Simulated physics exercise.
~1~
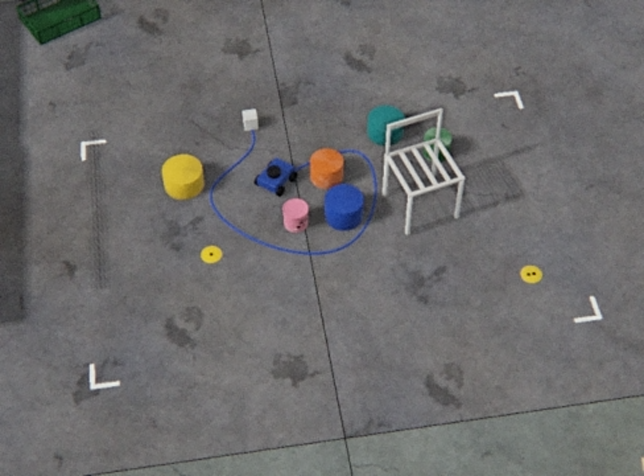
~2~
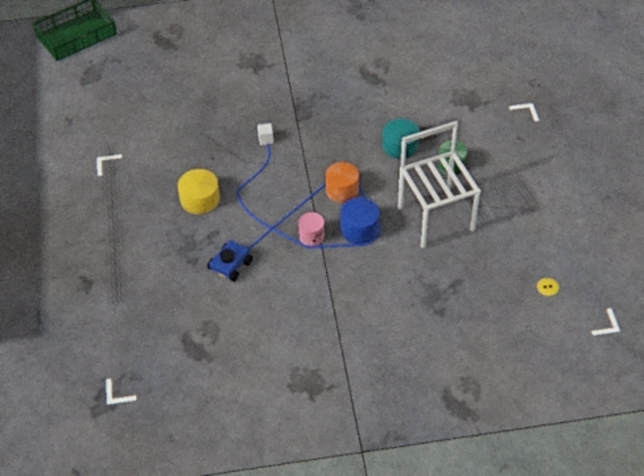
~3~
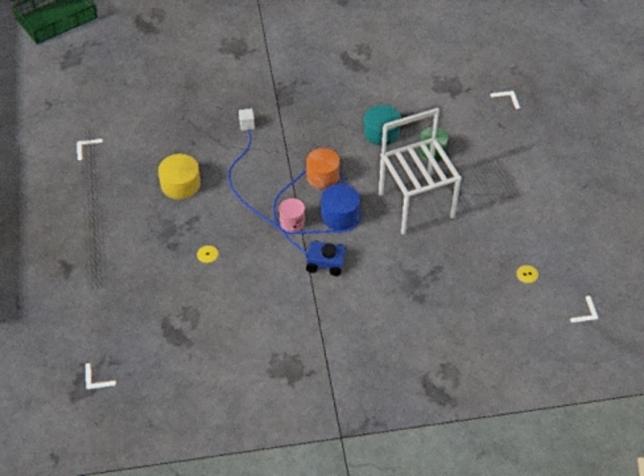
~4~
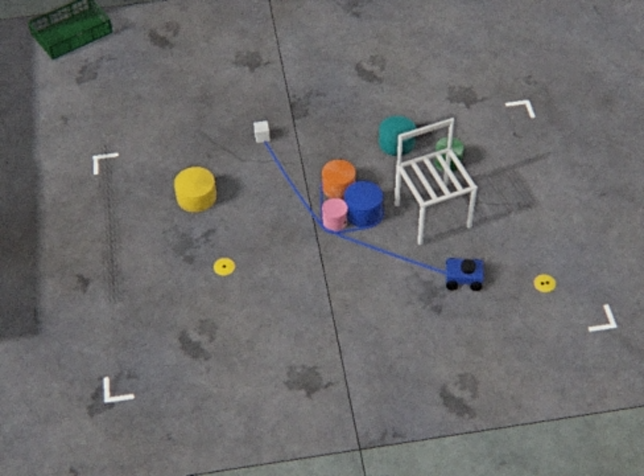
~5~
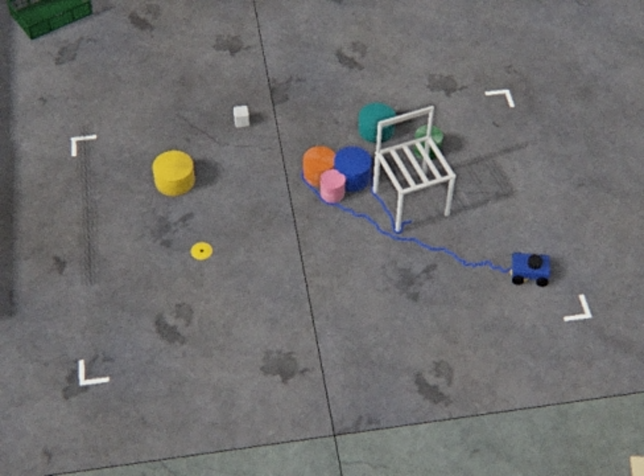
White chair standing beside colourful tubs as a blue cart drives left, then right, its lead dragging pink and blue tubs and unplugging.
